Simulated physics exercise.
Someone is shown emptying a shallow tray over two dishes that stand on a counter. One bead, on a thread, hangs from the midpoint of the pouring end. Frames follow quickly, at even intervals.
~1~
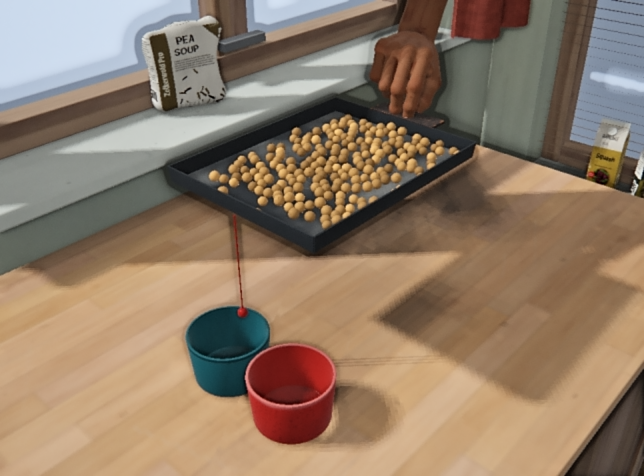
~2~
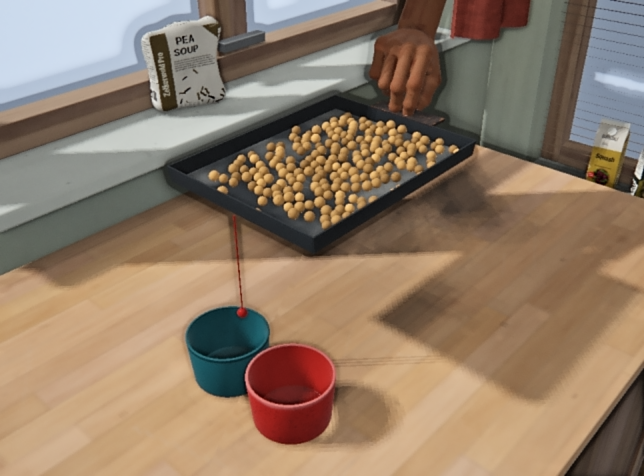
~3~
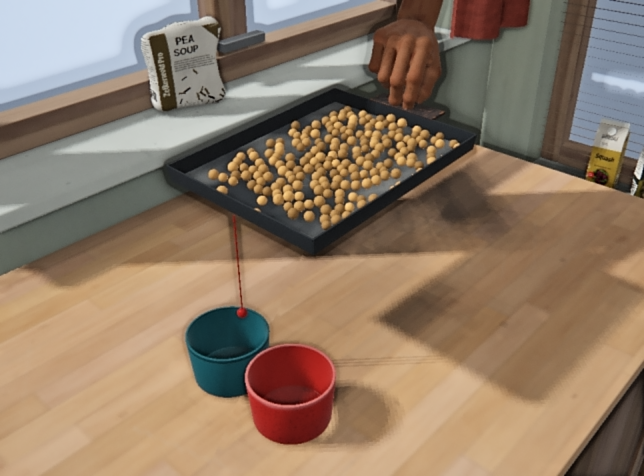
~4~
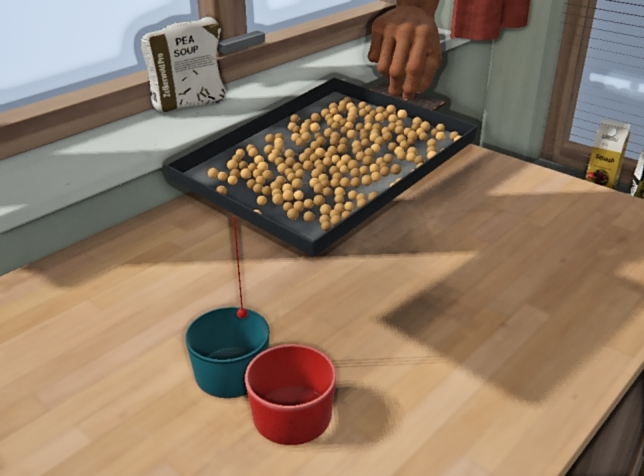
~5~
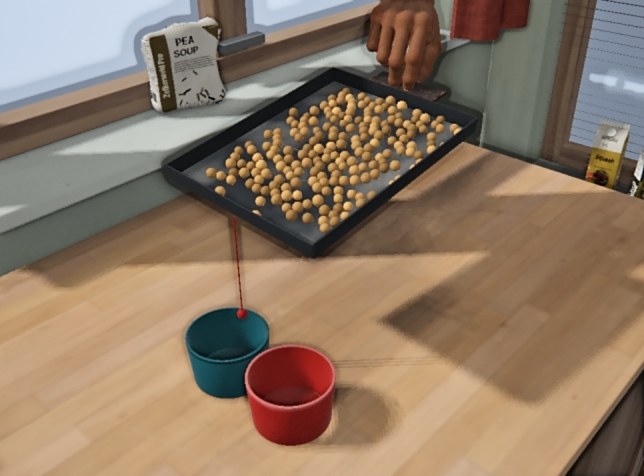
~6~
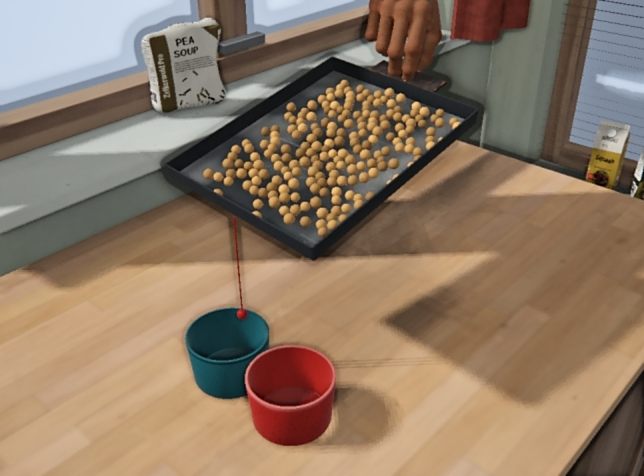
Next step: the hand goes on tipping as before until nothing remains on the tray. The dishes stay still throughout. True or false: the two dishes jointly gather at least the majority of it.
True, they gather the majority.
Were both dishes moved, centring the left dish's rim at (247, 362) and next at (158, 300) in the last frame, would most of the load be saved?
With the first shift the pair saves beyond half; with the second, less than a half.
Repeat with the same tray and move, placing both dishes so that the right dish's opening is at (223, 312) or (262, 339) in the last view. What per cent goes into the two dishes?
I'd expect some 0 percent, and then some 10 percent.
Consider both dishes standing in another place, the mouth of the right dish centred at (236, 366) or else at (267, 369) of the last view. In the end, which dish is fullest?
First try, the one on the right; second try, the one on the right.
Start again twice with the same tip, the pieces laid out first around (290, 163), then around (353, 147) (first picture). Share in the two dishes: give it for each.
About 60 %, then about 70 %.
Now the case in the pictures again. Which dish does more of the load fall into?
The fuller one is the one on the right.
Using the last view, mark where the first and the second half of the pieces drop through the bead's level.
(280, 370) first, (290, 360) later.
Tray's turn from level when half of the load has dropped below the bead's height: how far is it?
I'd say close to 90 degrees.
Soon, tray tipped steeply; nearly all on the tray; a stray few outside both; a stray few in the air.
A while on, tray tipped right over; about a quarter on the tray; about half in the right dish; a stray few in the left dish; about a quarter outside both; a small part in the air.
Towards the end, tray tipped past a quarter turn; about two thirds in the right dish; a small part in the left dish; about a quarter outside both.
Finally, tray tipped past a quarter turn; about two thirds in the right dish; a small part in the left dish; about a quarter outside both.
